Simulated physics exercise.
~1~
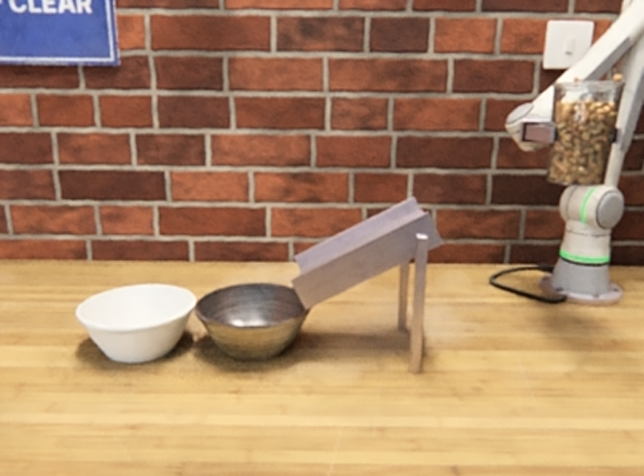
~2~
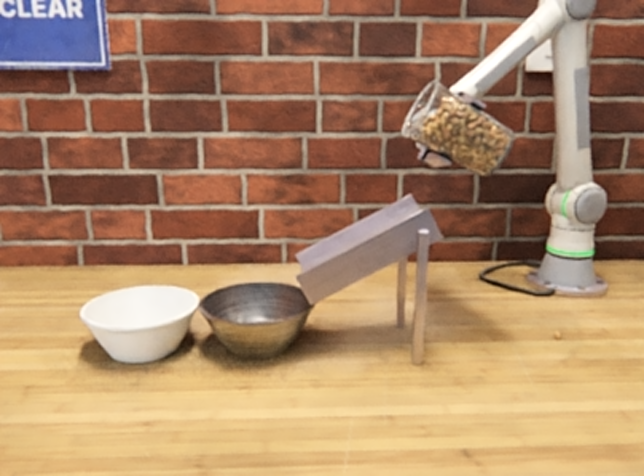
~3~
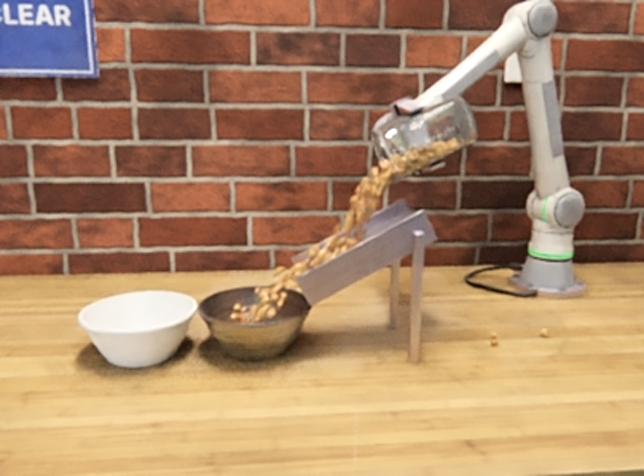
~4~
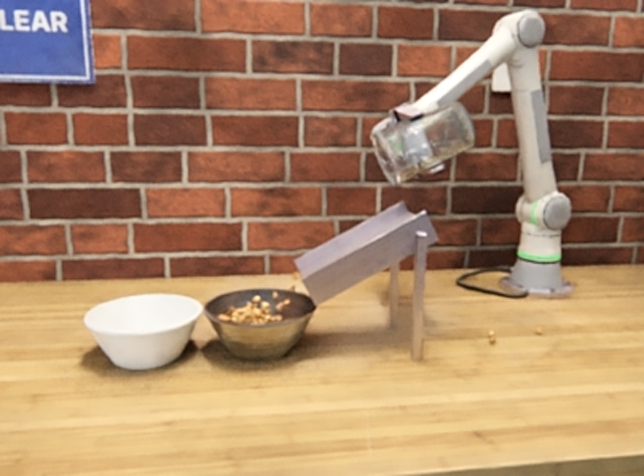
A robot arm swung a clear container of dried beans left and tipped it over a sloping chute, sending the beans sliding into the metal bowl beside a white one, until the container looked empty and a few beans lay on the table.
